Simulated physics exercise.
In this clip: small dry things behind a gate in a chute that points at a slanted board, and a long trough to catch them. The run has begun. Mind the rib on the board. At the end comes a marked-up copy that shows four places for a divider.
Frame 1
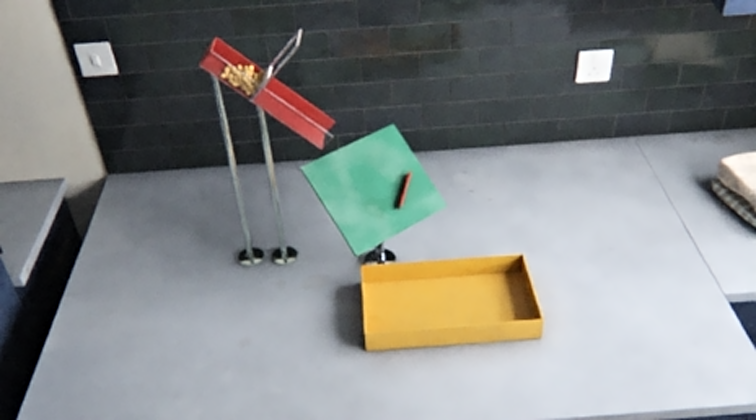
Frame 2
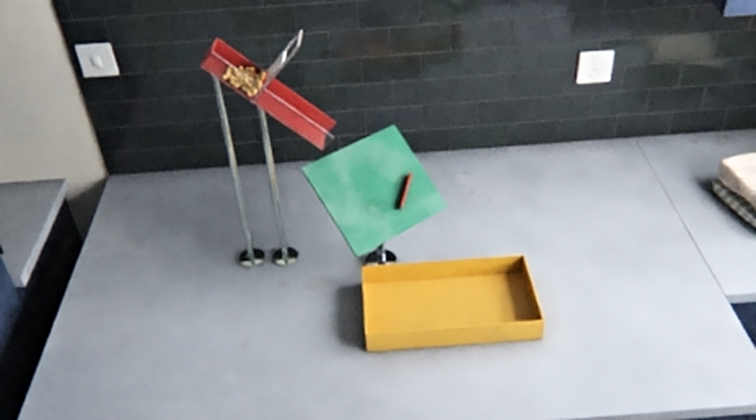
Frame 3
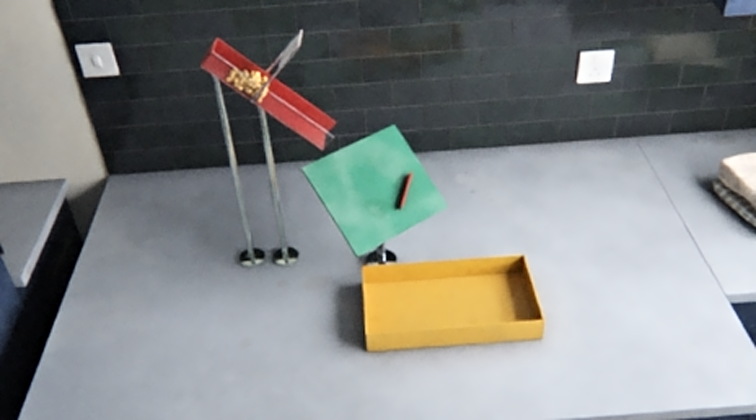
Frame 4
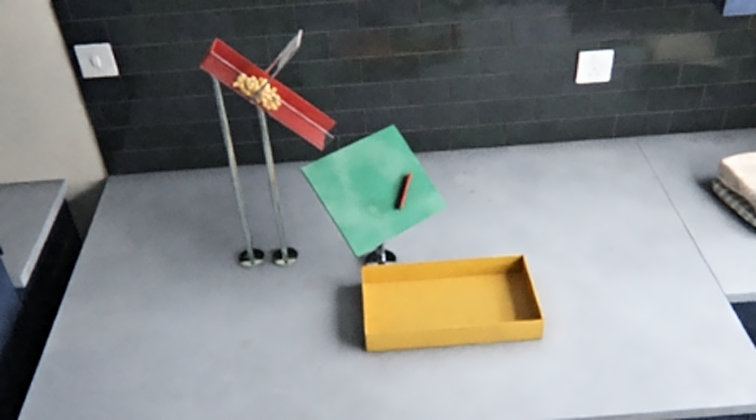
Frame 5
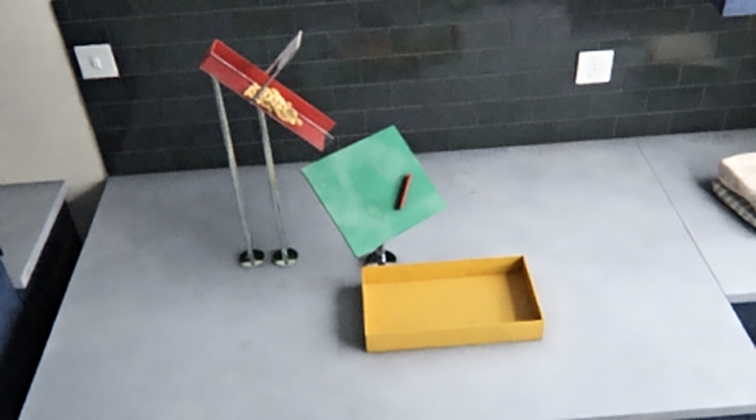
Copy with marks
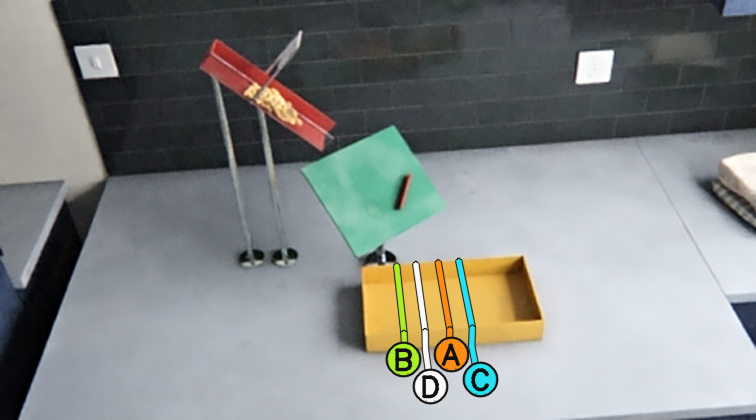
Dried chickpeas sliding down a sloping red chute toward its lower right end, above a tilted green board and empty yellow trough.
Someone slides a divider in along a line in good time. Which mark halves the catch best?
Best: D.
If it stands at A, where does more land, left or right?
More lands on the left.
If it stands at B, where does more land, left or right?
Right.
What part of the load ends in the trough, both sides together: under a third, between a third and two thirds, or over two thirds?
About that: Over two thirds.
On the marked copy, line A crosses the front rim at (449, 328); line B crosses the front rim at (403, 332); line C crosses the front rim at (472, 326); line D crosses the front rim at (425, 330).
If A is chosen, of what is caught, all but a few on the left of the divider, a small share on the right.
If B is chosen, of what is caught, a small share on the left of the divider, all but a few on the right.
If C is chosen, of what is caught, all but a few on the left of the divider, only a few on the right.
If D is chosen, of what is caught, close to two thirds on the left of the divider, close to a third on the right.
